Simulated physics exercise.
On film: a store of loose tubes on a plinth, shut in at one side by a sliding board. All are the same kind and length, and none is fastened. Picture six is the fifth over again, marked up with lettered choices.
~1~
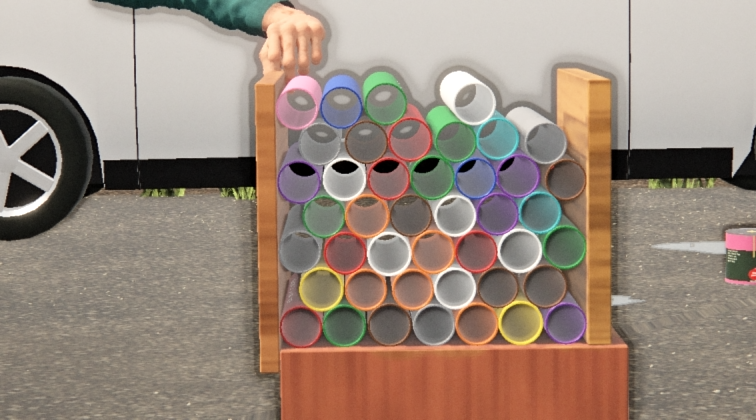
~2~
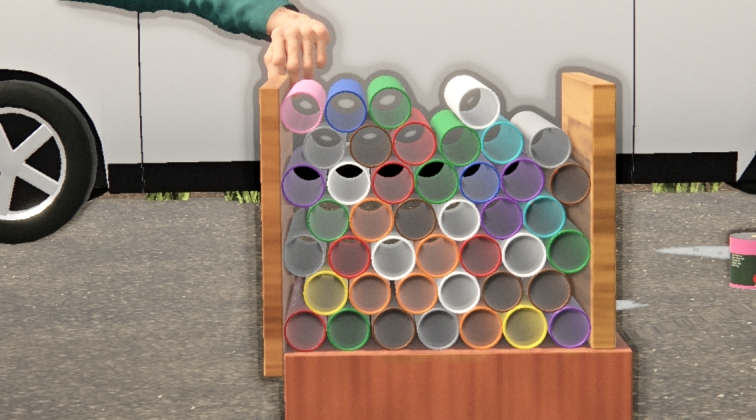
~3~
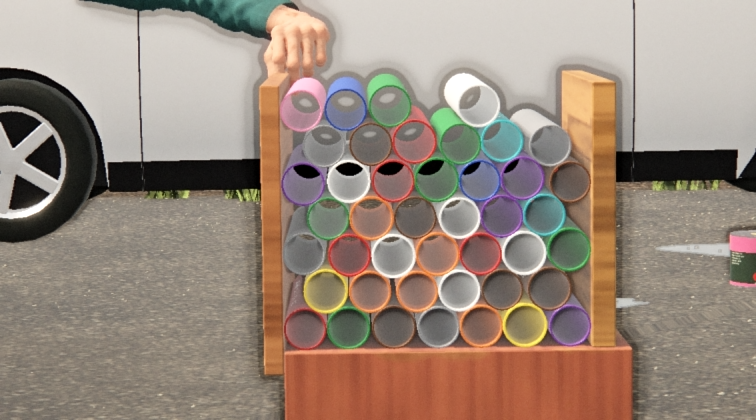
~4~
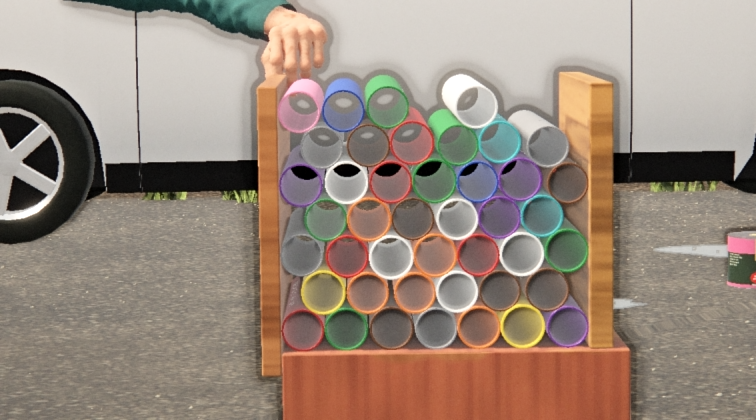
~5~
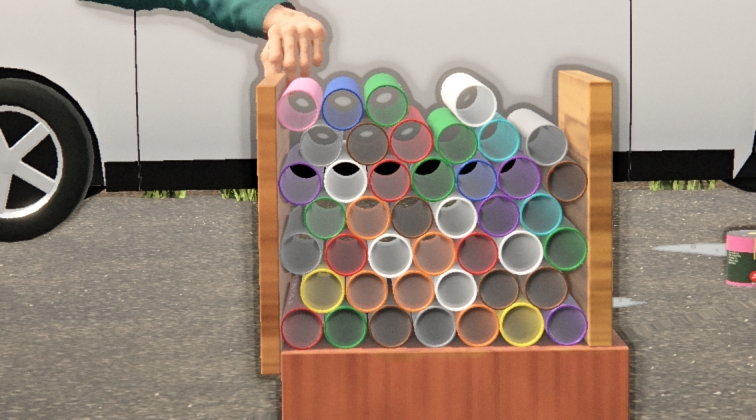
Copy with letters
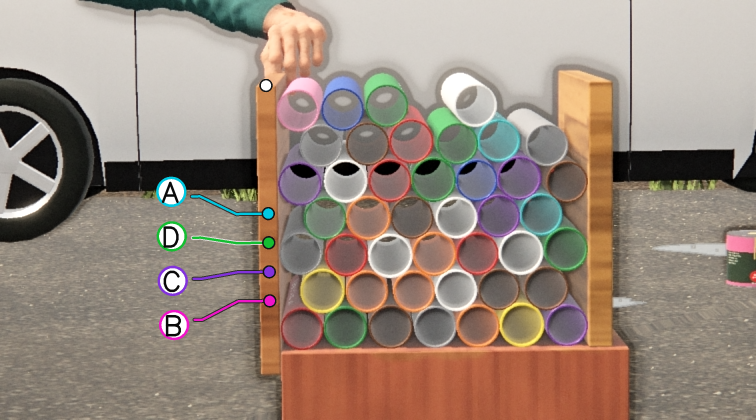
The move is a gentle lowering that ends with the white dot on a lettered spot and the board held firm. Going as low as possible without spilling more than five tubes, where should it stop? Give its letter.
Mark C is as low as it can go.
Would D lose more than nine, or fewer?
At D, fewer than nine.
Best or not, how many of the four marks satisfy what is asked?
Three of the four.
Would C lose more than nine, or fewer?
It loses fewer than nine.
On the marked copy, A at (268, 214); B at (270, 301); C at (269, 272); D at (269, 242); the white dot at (266, 86).
Taking C. A third of the way, top of the board (277, 166).
Two thirds of the way, top of the board (279, 258).
When it is over, top of the board (279, 270), four out over the board.
As for the rest, A one out over the board; B more than five out over the board; D four out over the board.
